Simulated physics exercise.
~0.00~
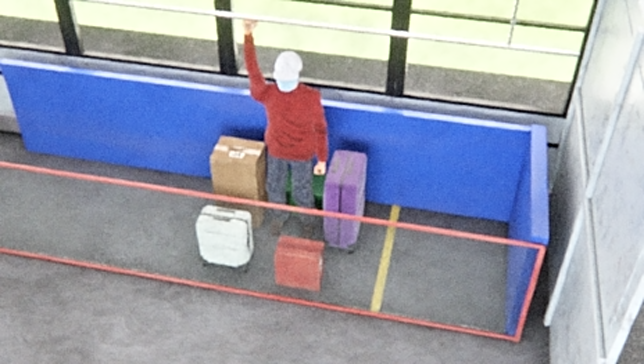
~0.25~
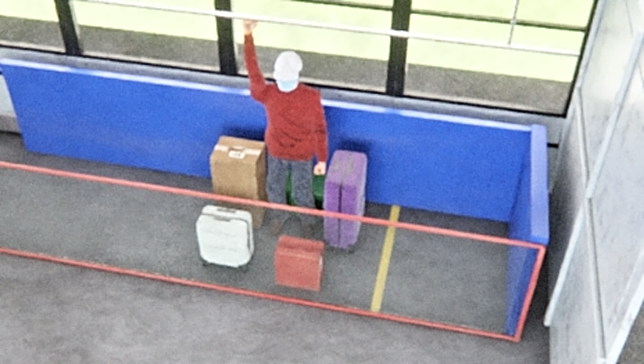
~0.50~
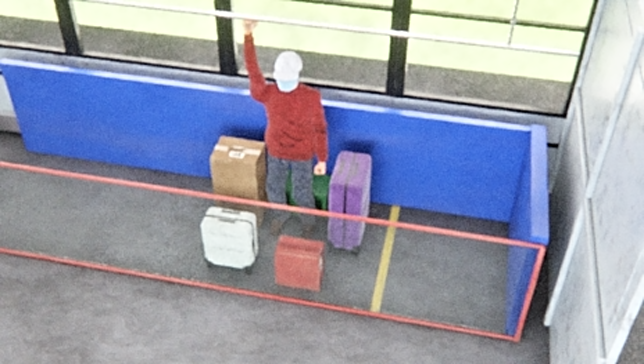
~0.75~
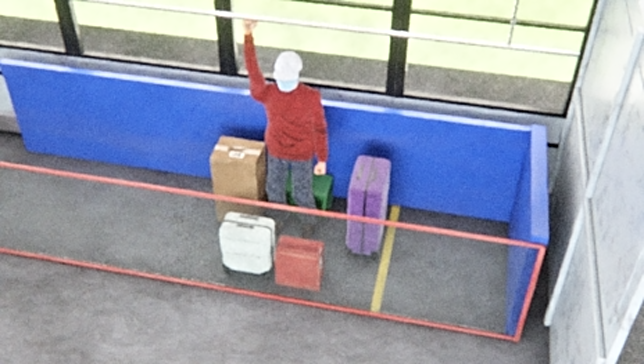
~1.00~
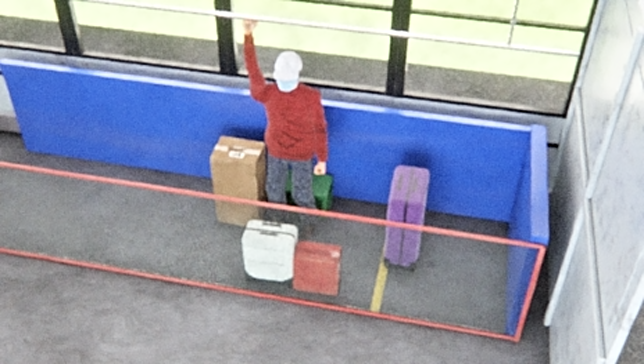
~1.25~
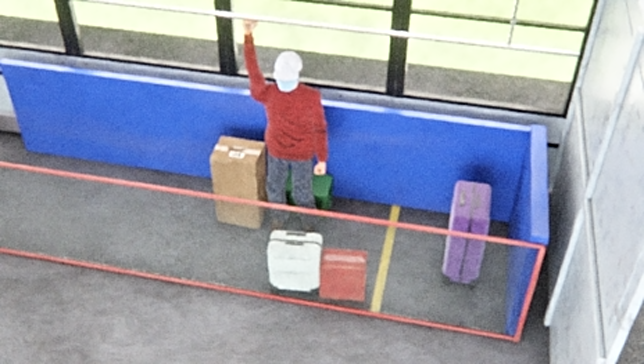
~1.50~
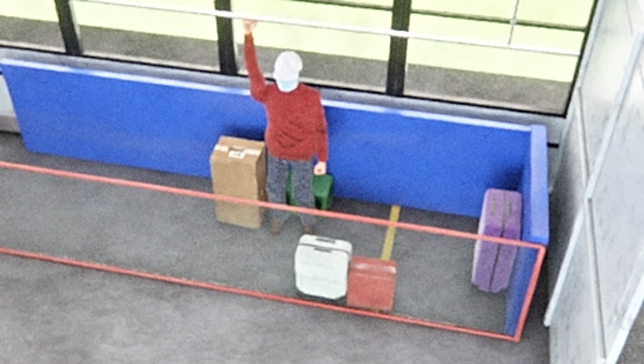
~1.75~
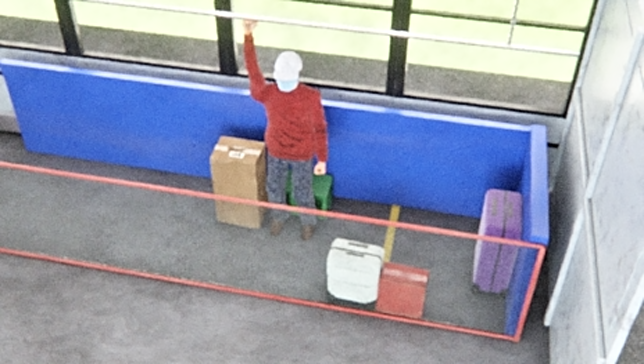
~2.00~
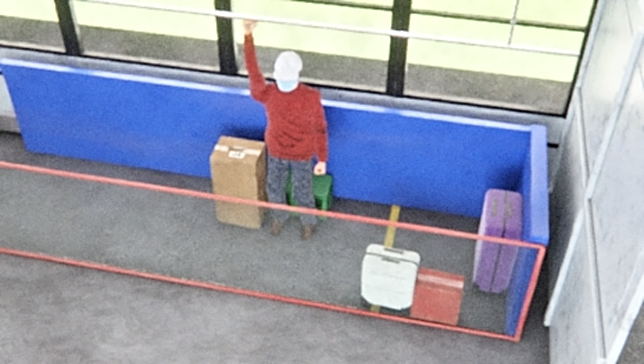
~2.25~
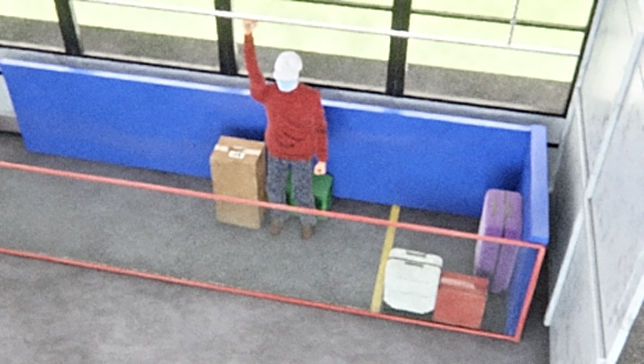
A big purple suitcase rolled right across the yellow line to the blue end wall, while a small white case slid into a red box and both ended beyond the line; the standing passenger, brown bag and green crate stayed put.
